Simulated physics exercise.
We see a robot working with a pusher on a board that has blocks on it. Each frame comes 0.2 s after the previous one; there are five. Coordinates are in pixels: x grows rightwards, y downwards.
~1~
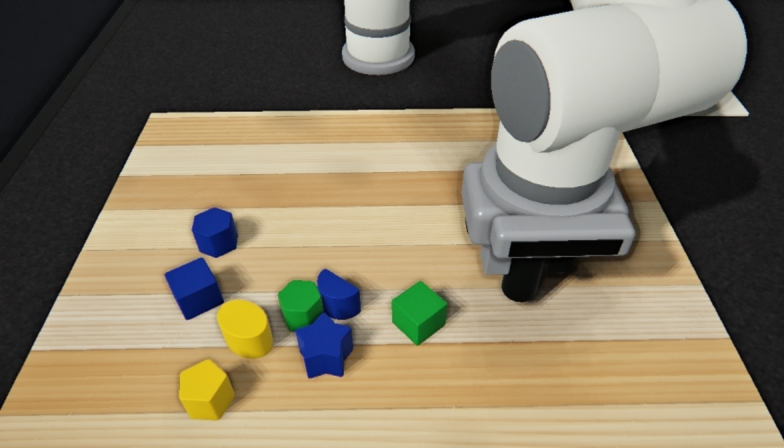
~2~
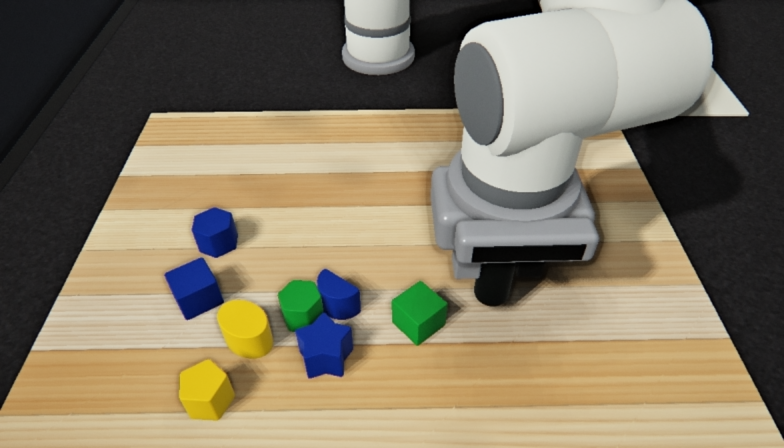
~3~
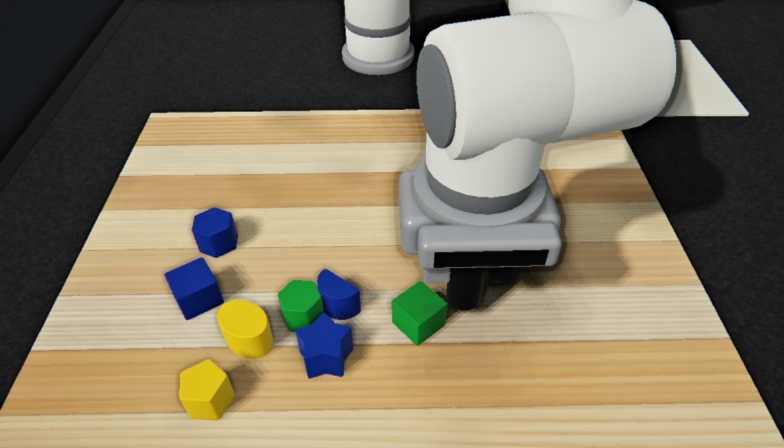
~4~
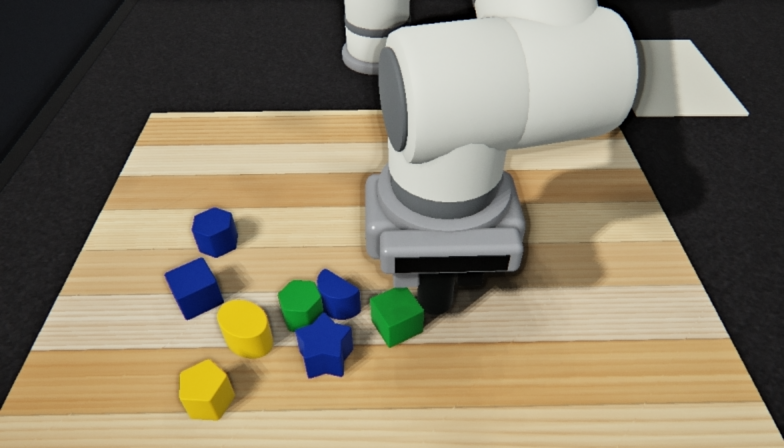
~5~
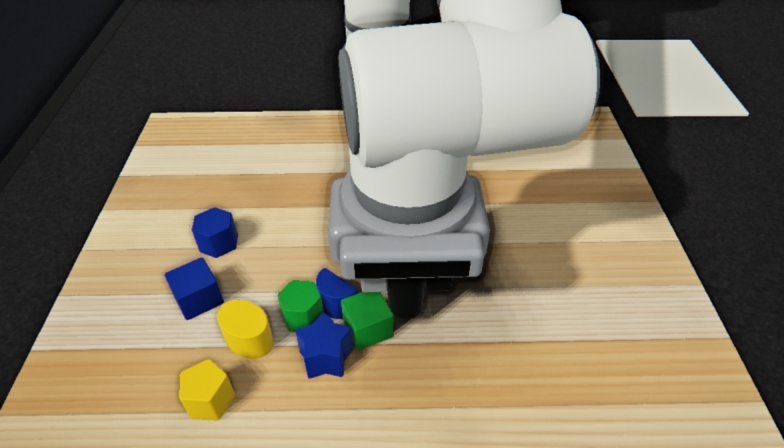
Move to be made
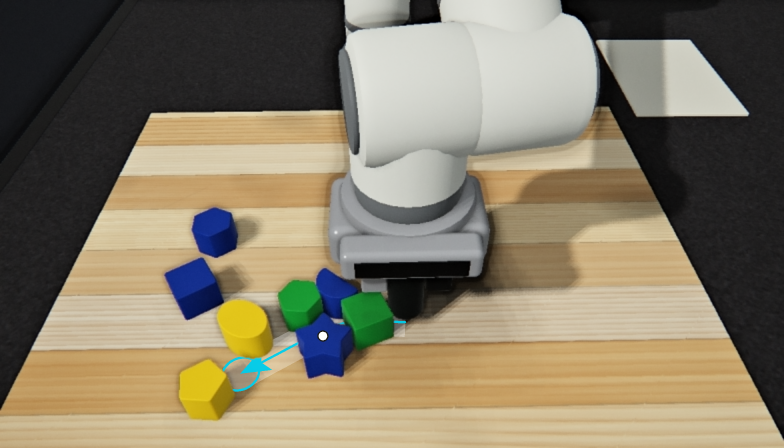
A robot arm moves left and pushes the green cube toward the blue blocks.
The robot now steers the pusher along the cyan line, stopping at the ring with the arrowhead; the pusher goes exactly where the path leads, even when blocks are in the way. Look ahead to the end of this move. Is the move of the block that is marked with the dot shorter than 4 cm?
No, it doesn't check out.
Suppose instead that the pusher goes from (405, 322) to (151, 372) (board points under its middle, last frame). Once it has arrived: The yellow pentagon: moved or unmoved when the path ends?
By the last moment, the yellow pentagon will have left its place.
The line goes from (405, 322) through (349, 322) and (295, 345) to (240, 374); the dot is on the blue star.
The first path, step by step. One third of the way, pusher (346, 307); green hexagonal block (290, 295); blue star (283, 355); blue half-round block (321, 277), turned 15° clockwise; green four-sided block (313, 322), turned 30° anticlockwise.
Two thirds of the way, pusher (292, 330); yellow pentagon (184, 391), turned 40° clockwise; yellow oval block (231, 321), turned 35° clockwise; green hexagonal block (280, 294), turned 20° clockwise; blue star (238, 395), turned 15° anticlockwise; blue half-round block (313, 275), turned 35° clockwise; green four-sided block (260, 353), turned 50° anticlockwise.
At the end, pusher (235, 359); yellow pentagon (159, 404), turned 85° clockwise; yellow oval block (213, 326), turned 85° clockwise; green hexagonal block (280, 294), turned 20° clockwise; blue star (206, 441), turned 40° anticlockwise; blue half-round block (313, 275), turned 35° clockwise; green four-sided block (211, 392), turned 70° anticlockwise.
